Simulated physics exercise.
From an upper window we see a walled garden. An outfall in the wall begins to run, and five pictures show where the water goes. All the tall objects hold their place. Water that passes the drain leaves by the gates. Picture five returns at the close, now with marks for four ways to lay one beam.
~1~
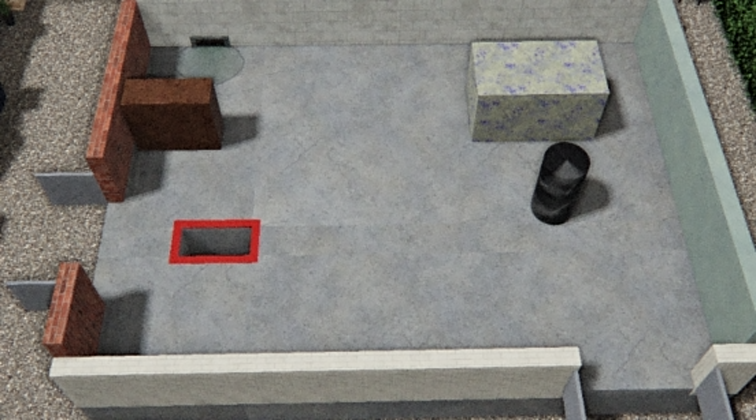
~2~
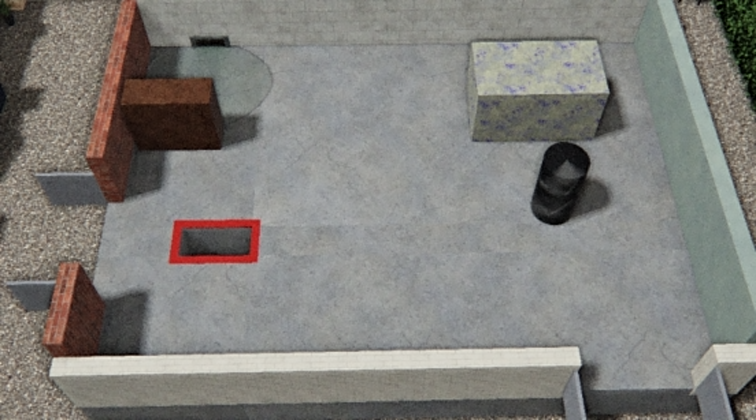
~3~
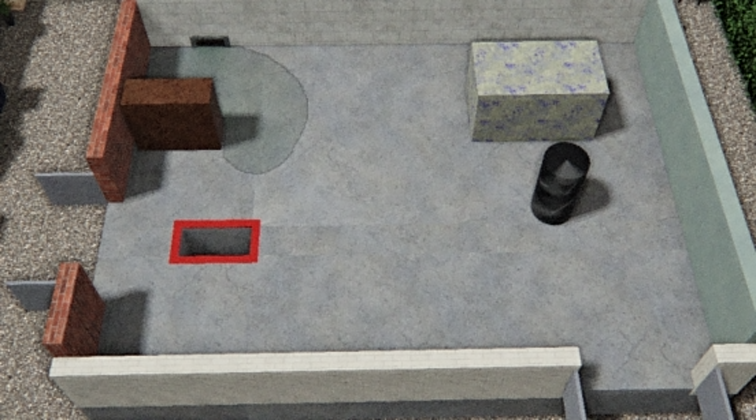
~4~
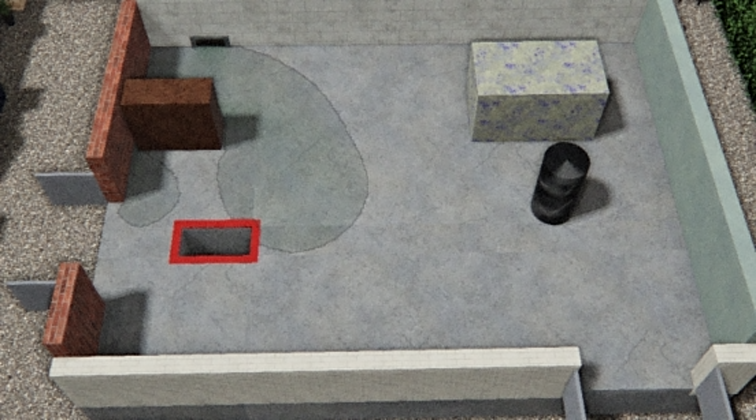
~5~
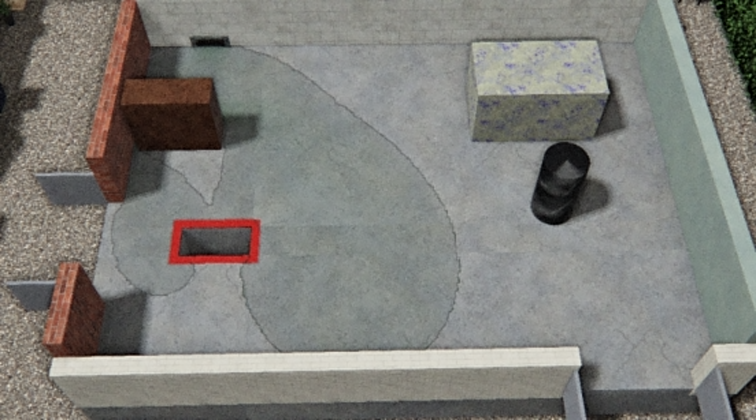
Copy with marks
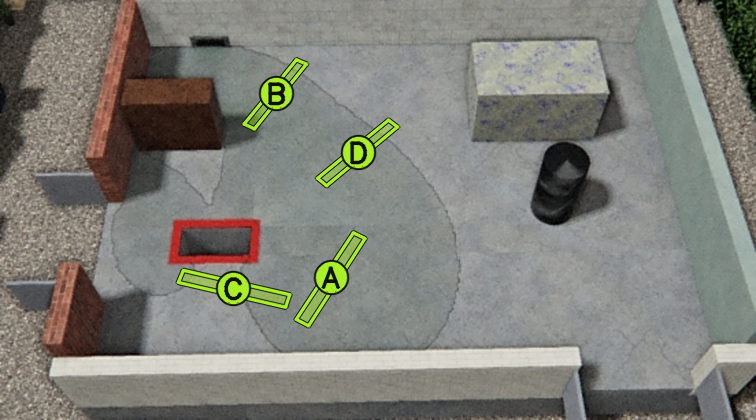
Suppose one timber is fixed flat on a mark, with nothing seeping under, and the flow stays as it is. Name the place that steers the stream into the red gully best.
Best: B.
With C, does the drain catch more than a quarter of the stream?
No, it does not.
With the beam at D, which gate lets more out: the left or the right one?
The right one.
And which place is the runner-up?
Here it is place D.
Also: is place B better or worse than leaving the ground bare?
It is better.
On the marked copy, A from (302, 322) to (359, 235); B from (249, 126) to (301, 61); C from (180, 276) to (287, 300); D from (322, 181) to (392, 123).
If A is chosen, about 10 % of the stream runs into the red gully, about 87 % out by the gates.
If B is chosen, about 35 % of the stream runs into the red gully, about 58 % out by the gates.
If C is chosen, about 10 % of the stream runs into the red gully, about 87 % out by the gates.
If D is chosen, about 21 % of the stream runs into the red gully, about 76 % out by the gates.
